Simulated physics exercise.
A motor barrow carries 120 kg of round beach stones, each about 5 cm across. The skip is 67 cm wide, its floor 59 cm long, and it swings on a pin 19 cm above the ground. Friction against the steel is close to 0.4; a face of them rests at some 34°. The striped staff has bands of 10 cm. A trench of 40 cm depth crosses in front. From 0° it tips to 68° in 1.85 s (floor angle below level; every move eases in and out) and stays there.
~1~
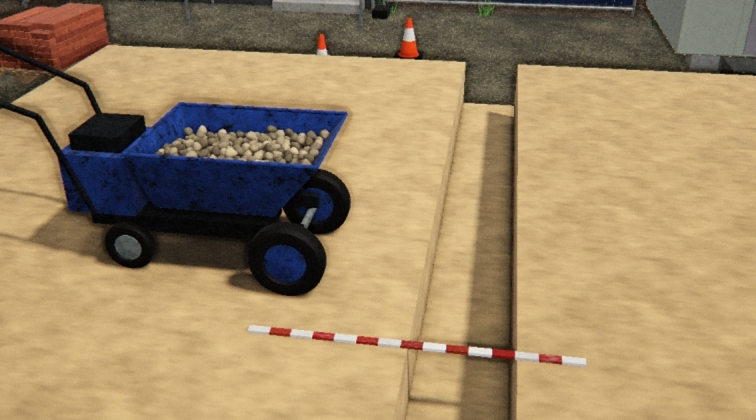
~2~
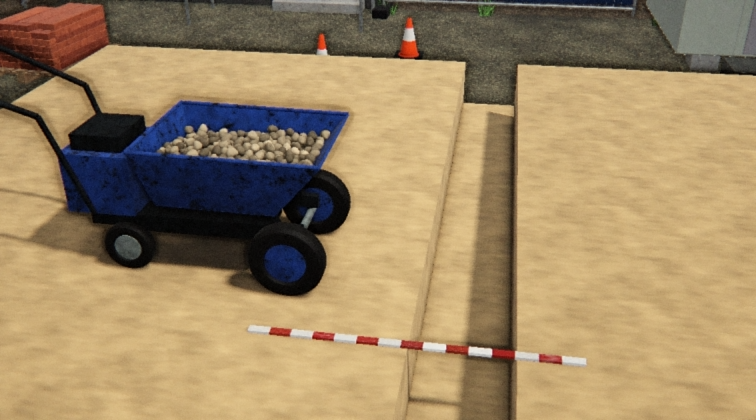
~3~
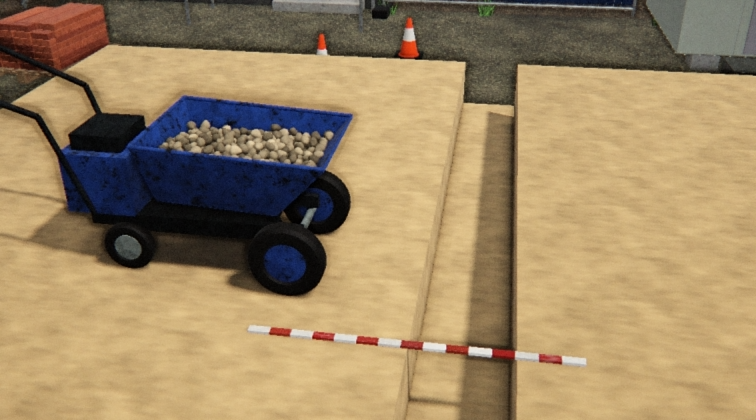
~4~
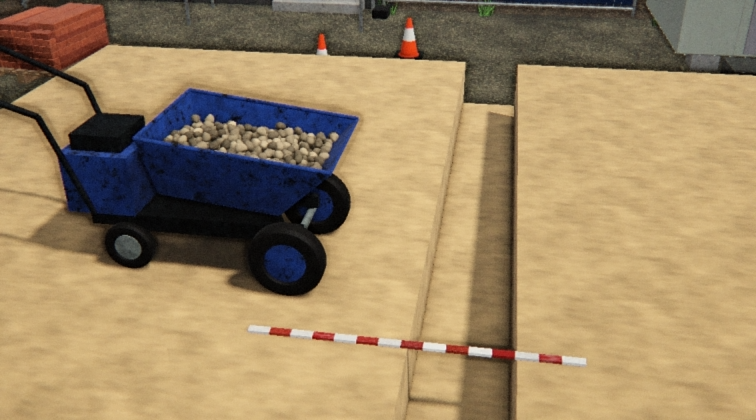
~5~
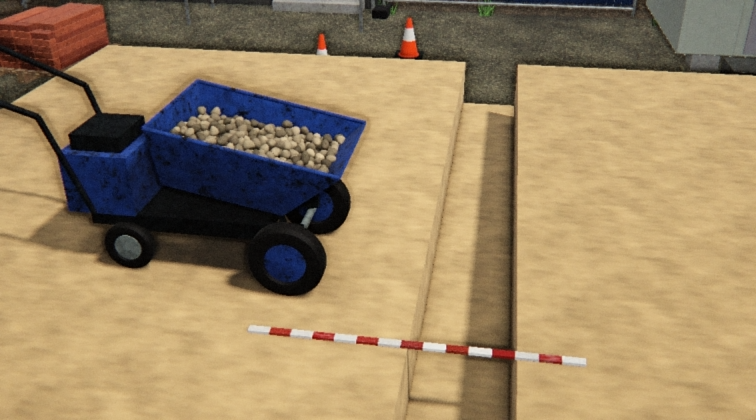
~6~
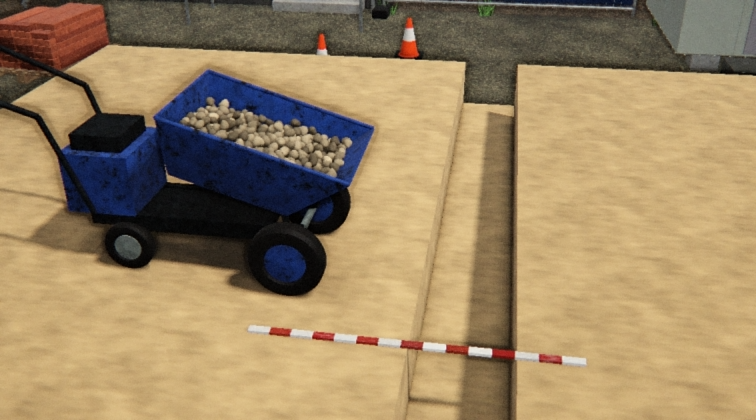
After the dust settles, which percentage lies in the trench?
About 100 per cent.
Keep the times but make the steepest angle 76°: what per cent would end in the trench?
Then about 100 per cent.
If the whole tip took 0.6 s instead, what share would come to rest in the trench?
Then about 100 per cent.
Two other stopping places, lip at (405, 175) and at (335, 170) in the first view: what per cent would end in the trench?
First some 55, then 100 per cent.
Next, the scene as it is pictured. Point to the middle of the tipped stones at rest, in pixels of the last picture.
Near (468, 326).
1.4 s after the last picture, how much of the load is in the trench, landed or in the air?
About 55 per cent by then.
Then, 0.8 s after the last picture the floor is at 57°, 100 % in the skip; the foremost stones are at (410, 215).
Then, 1.4 s after the last picture the floor is at 68°, 43 % in the skip, 2 % short of the trench, 55 % in the trench; the foremost stones are at (507, 339).
Then, 1.7 s after the last picture the floor is at 68°, 19 % in the skip, 2 % short of the trench, 79 % in the trench; the foremost stones are at (508, 330).
Then, 3.7 s after the last picture the floor is at 68°, 0 % in the skip, 100 % in the trench; the foremost stones are at (509, 318).
